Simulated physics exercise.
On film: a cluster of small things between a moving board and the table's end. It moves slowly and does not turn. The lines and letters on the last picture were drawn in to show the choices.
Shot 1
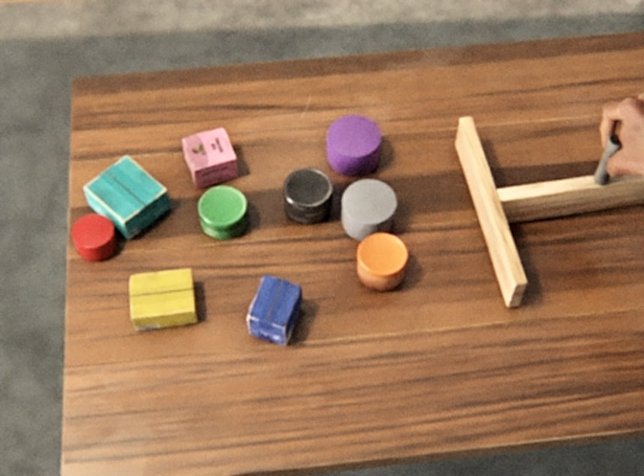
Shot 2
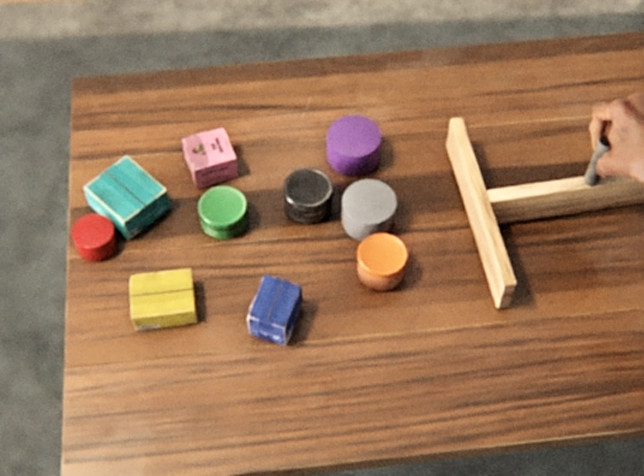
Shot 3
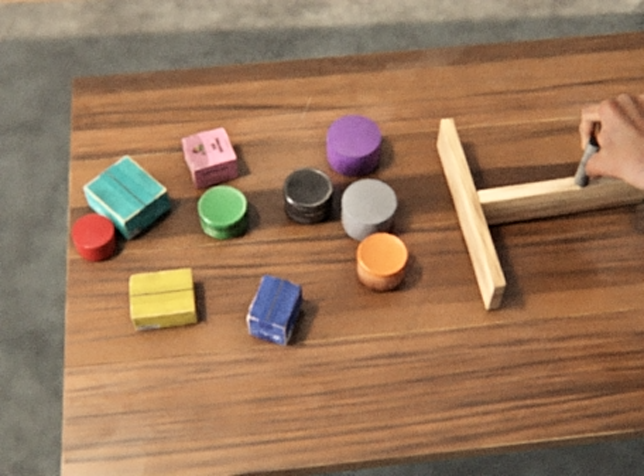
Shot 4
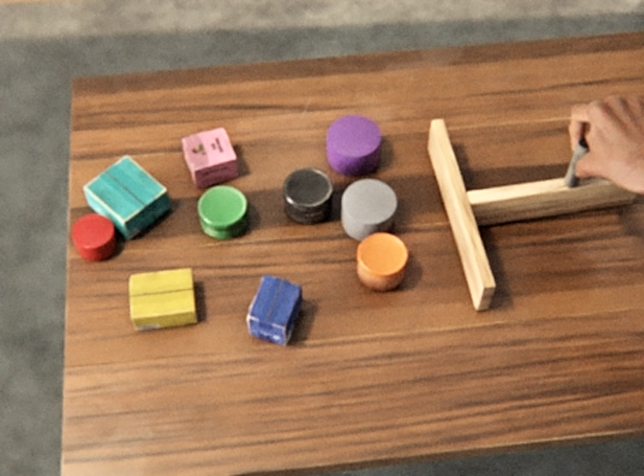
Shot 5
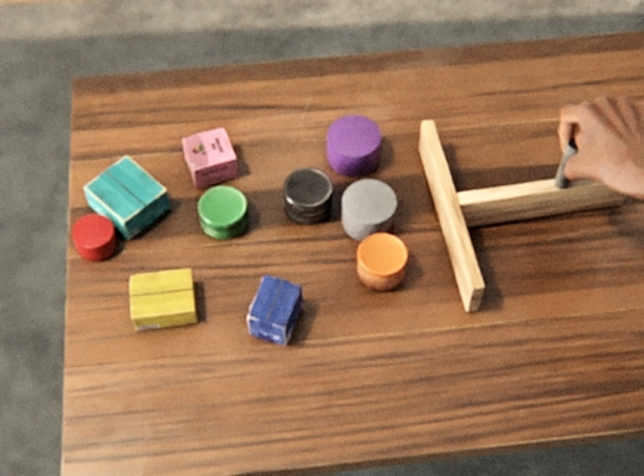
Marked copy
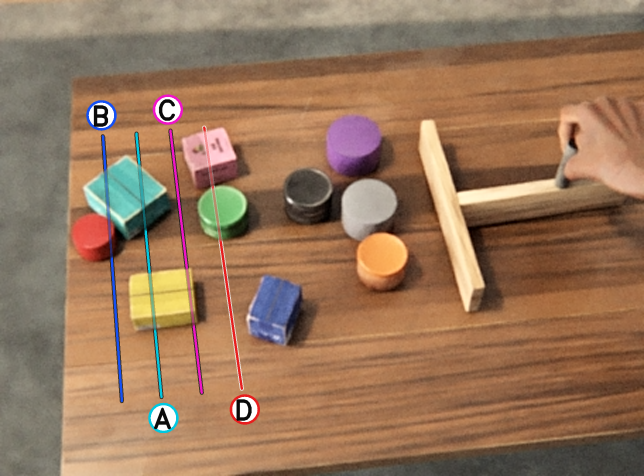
At the start, a cluster of colourful blocks and round pieces sits on a wooden table, with a T-shaped wooden board to the right, held by a hand. The hand slowly slides the board a short way left toward the cluster, without turning it, while the small pieces stay still.
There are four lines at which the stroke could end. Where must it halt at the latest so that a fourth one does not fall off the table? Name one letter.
Line A.
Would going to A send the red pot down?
By then, yes.
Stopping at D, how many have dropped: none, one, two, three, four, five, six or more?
By then, none.
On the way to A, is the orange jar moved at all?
By then, yes.
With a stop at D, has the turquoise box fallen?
By then, no.
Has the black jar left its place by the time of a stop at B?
Yes.
On the marked copy, A at (148, 254); B at (112, 257); C at (185, 250); D at (221, 247).
With A. Early on, board (343, 209); purple tin (292, 153); orange jar (321, 271).
Further on, board (232, 220); turquoise box (114, 198); pink packet (144, 157).
At the end, board (148, 228); red pot over the edge; turquoise box over the edge; two fallen.
As for the rest, B drops four; C is within the limit but short; D is within the limit but short.
